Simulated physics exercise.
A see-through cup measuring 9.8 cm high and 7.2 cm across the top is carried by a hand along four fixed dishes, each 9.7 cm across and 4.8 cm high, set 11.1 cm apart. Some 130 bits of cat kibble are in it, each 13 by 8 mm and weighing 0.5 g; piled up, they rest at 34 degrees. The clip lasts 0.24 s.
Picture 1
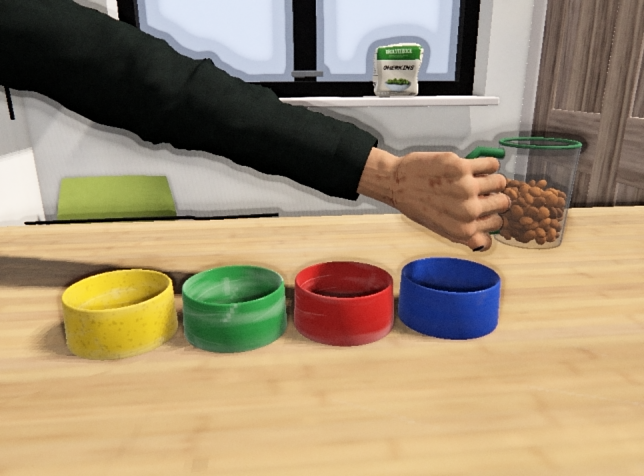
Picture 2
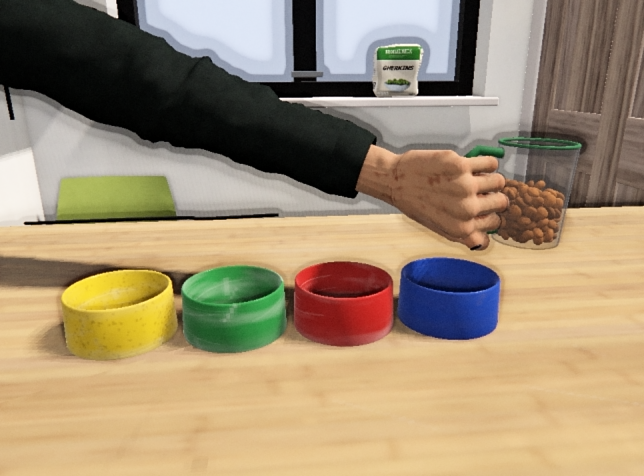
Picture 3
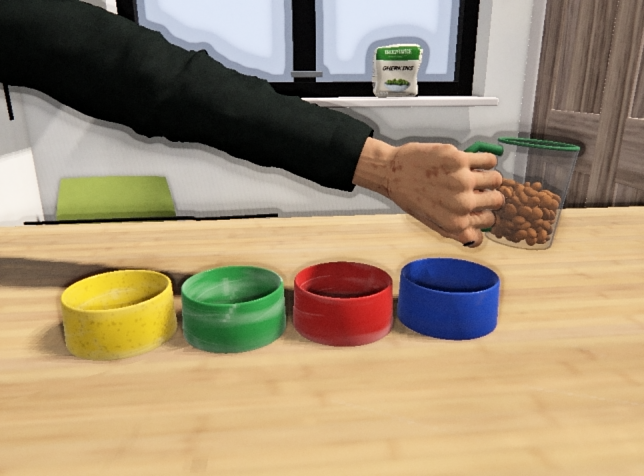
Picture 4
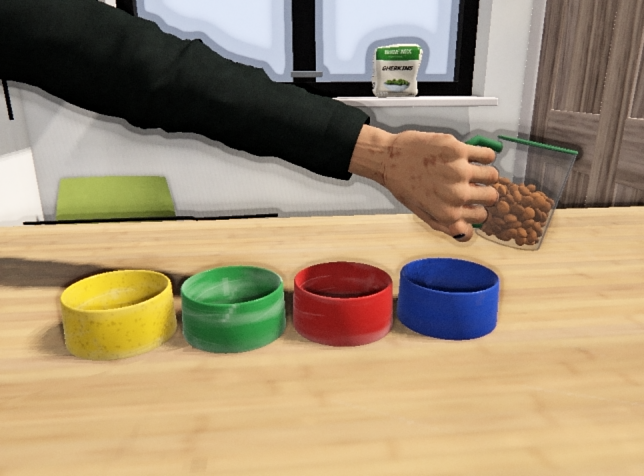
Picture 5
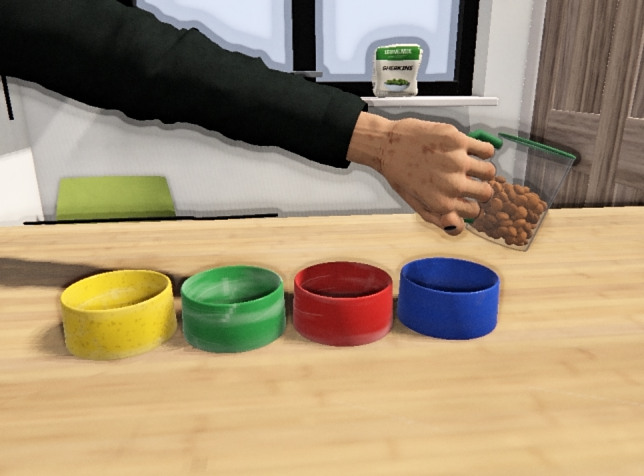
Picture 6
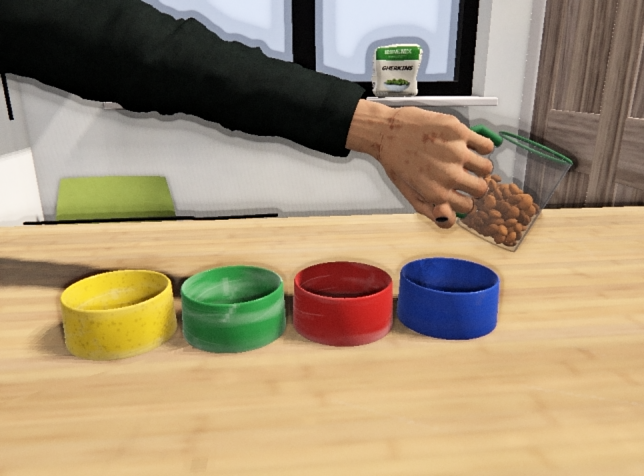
A pale wooden tabletop in a bright room is seen from the front and slightly above by a still camera, with a dark-framed window behind. Four round dishes, yellow, green, red and blue from left to right, sit in a row, while a dark-sleeved arm reaches across from the left, holding a clear, green-rimmed cup of brown pieces. The hand shifts slightly left, gradually tilting the cup to the right.
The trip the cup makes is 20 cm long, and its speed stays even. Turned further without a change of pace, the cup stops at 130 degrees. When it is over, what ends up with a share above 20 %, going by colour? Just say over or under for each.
Red dish: Share not greater than a fifth. Blue dish: Share greater than a fifth. Green dish: Share not greater than a fifth. Yellow dish: Share not greater than a fifth. Counter: Share not greater than a fifth.
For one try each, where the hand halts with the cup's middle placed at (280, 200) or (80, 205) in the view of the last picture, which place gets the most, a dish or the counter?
Blue, then blue.
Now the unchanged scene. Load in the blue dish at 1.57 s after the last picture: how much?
Roughly 100 in a hundred.
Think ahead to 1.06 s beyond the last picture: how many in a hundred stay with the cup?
It works out to about 0 per cent of the load.
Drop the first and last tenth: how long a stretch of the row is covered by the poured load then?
Some 5 cm.
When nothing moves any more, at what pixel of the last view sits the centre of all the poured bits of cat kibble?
Around (443, 299).
Then, 0.64 s after the last picture, tilt 112 degrees; cup holds 100 %.
Then, 1.06 s after the last picture, tilt 130 degrees; cup holds 0 %, blue 100 %.
Then, 1.57 s after the last picture, tilt 130 degrees; cup holds 0 %, blue 100 %.
In the end, red 0 %, blue 100 %, green 0 %, yellow 0 %, counter 0 %.
